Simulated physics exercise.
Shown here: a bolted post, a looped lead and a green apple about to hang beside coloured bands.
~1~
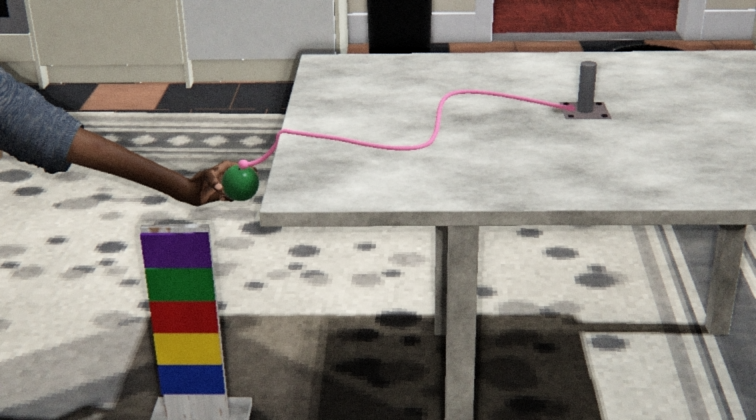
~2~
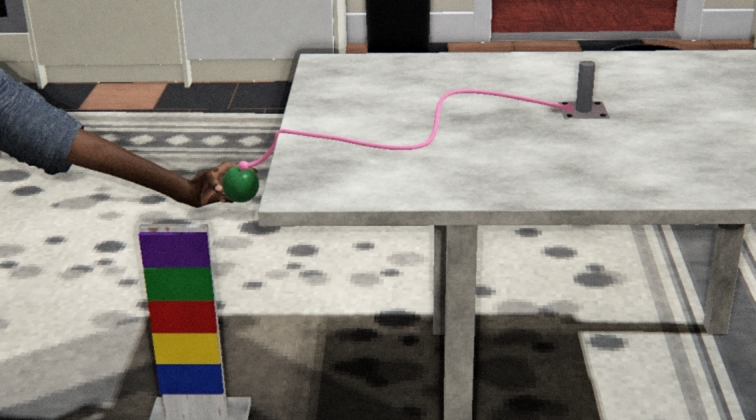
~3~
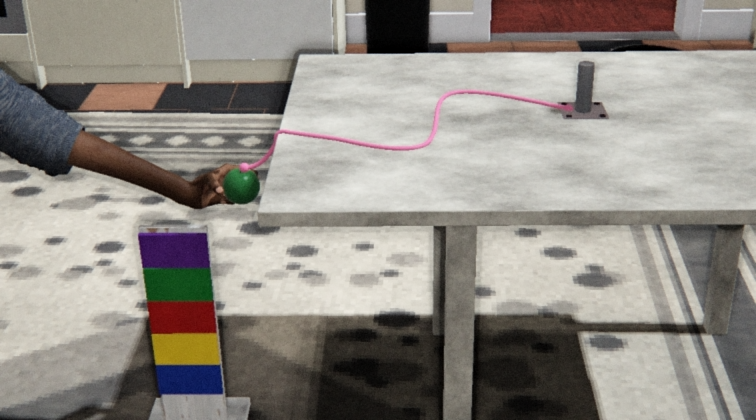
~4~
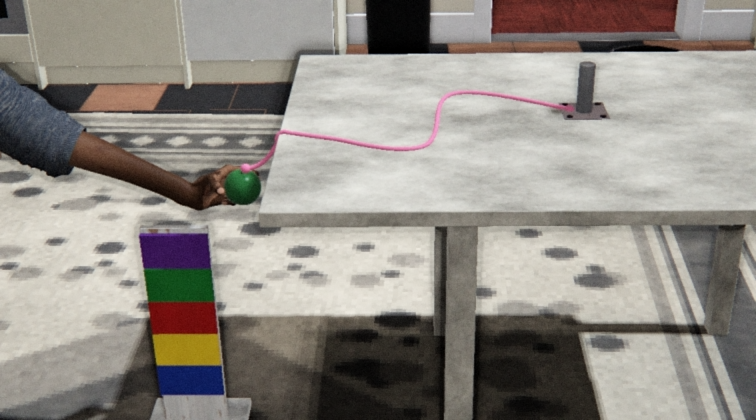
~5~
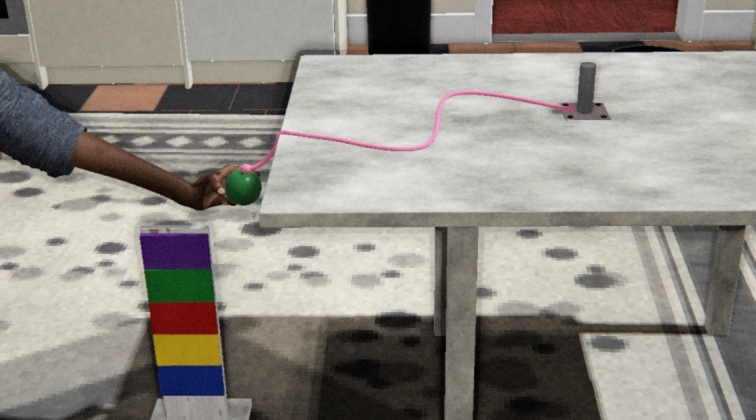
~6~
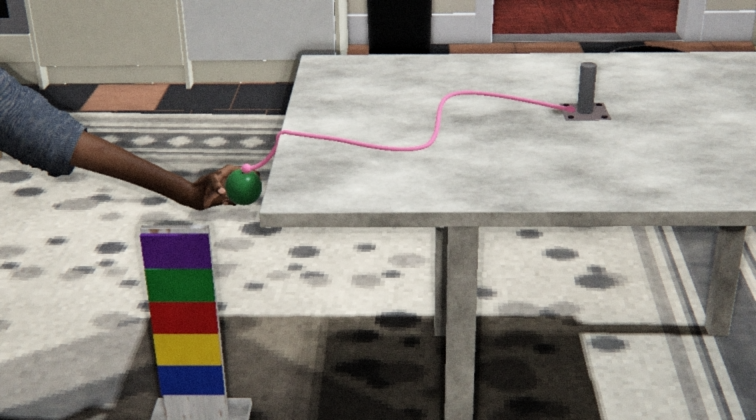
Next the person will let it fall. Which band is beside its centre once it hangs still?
The red band.
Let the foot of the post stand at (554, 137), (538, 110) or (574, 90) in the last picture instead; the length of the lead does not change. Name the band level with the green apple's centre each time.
The first case gives yellow, the second yellow and the third red.
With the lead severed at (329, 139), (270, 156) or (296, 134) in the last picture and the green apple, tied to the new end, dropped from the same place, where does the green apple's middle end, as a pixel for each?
Taking them in turn, it's about (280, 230), then about (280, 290), and finally about (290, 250).
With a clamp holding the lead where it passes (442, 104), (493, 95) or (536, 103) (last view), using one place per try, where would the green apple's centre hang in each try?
Near (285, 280), (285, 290) and (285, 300).
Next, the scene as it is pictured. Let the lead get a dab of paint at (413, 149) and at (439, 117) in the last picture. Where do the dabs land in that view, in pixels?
(287, 124) and (375, 120).
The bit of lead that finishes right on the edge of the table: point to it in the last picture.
That point sits at about (406, 150).
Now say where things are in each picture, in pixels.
The first frame shows green apple (240, 183); purple (176, 252); green (180, 286); red (184, 318); yellow (188, 350); blue (191, 380).
The second frame shows green apple (241, 184); lead through (534, 101) (454, 93) (437, 123) (398, 148) (314, 135).
The third frame shows green apple (241, 186).
The fourth frame shows green apple (243, 187); lead through (534, 102) (454, 94) (437, 124) (399, 149) (314, 136).
The fifth frame shows green apple (243, 188).
The sixth frame shows green apple (244, 187); lead through (535, 103) (455, 94) (438, 124) (400, 150) (315, 137).
Soon after, apple near (318, 301); level with red.
After that, apple near (276, 308); level with red.
In the end, apple near (290, 306); level with red. The red one.
